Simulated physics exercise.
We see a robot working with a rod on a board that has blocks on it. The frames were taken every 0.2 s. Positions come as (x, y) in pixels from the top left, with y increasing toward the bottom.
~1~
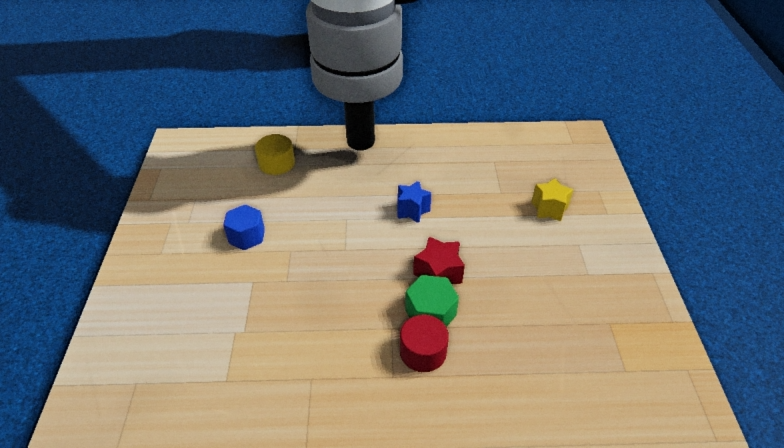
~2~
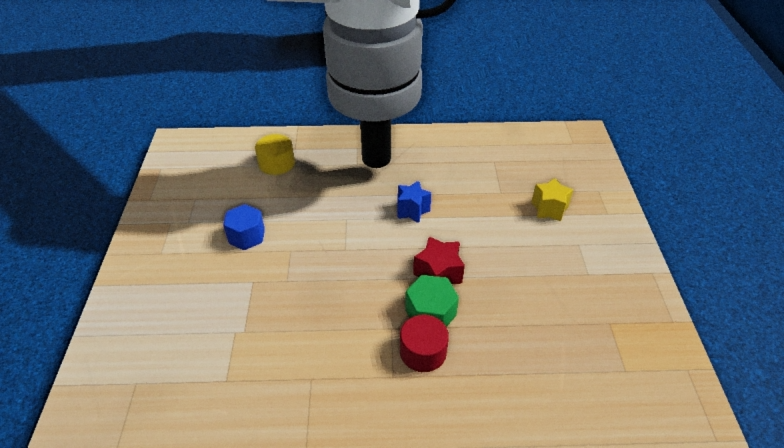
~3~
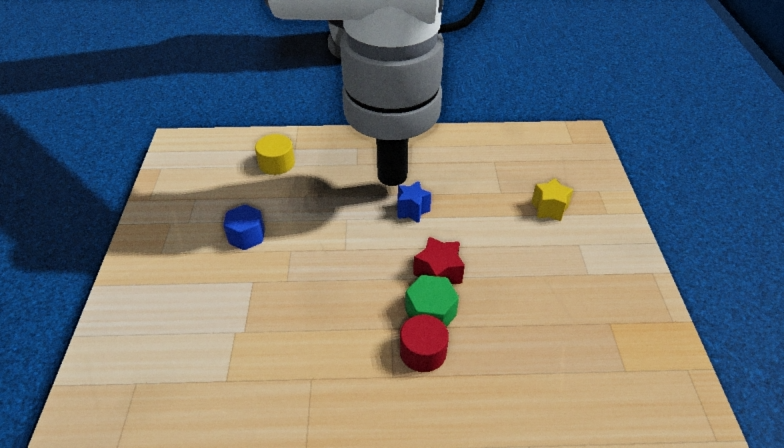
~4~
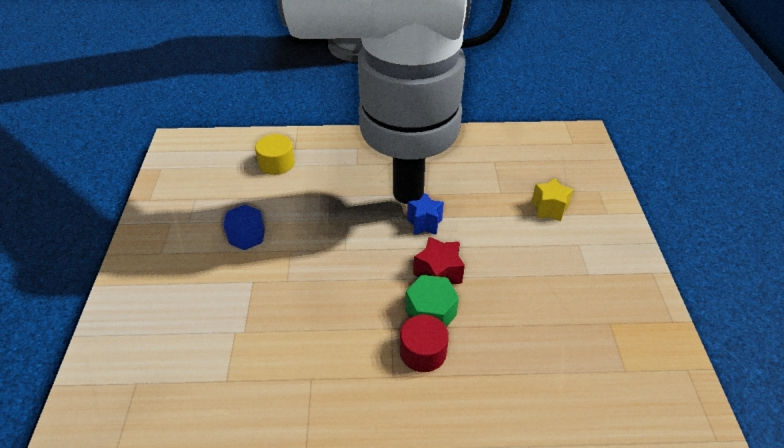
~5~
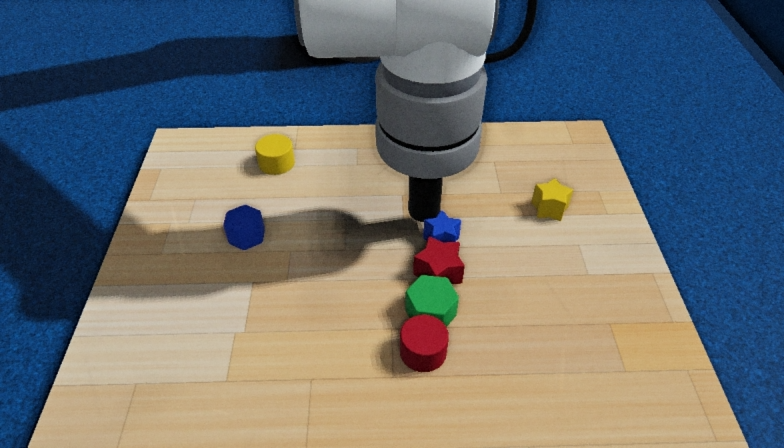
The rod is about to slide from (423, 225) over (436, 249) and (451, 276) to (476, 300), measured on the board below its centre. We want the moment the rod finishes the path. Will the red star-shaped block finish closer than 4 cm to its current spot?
No, that is not how it ends up.
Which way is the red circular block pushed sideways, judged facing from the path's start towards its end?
My answer: Right.
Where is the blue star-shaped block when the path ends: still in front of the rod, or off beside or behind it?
The rod will have lost it.
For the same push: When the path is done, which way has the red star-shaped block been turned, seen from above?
Top view: Clockwise.
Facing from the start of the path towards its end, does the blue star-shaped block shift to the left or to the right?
Leftward.
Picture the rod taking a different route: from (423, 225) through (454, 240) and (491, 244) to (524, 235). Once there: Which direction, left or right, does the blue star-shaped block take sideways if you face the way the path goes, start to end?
Sideways shift: Right.
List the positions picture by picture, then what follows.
The first picture shows rod tip at (361, 143); block tops, red circular block at (424, 334); green hexagon at (432, 294); red star-shaped block at (441, 254); blue star-shaped block at (413, 192).
The second picture shows rod at (377, 160); blocks unchanged.
The third picture shows rod at (392, 177); blocks unchanged.
The fourth picture shows rod at (408, 195); blue star-shaped block at (426, 205).
The fifth picture shows rod at (424, 212); red circular block at (424, 334); green hexagon at (432, 294); red star-shaped block at (441, 254); blue star-shaped block at (443, 223).
On the path given first. One third of the way, rod at (437, 238); red circular block at (423, 339); green hexagon at (430, 299); red star-shaped block at (451, 265), turned 35° clockwise; blue star-shaped block at (468, 239), turned 35° anticlockwise.
Two thirds of the way, rod at (453, 263); red circular block at (418, 356); green hexagon at (429, 314), turned 20° clockwise; red star-shaped block at (464, 287), turned 55° clockwise; blue star-shaped block at (479, 244), turned 85° anticlockwise.
At the end, rod at (478, 288); red circular block at (410, 372); green hexagon at (430, 329), turned 40° clockwise; red star-shaped block at (478, 318), turned 85° clockwise; blue star-shaped block at (480, 245), turned 95° anticlockwise.
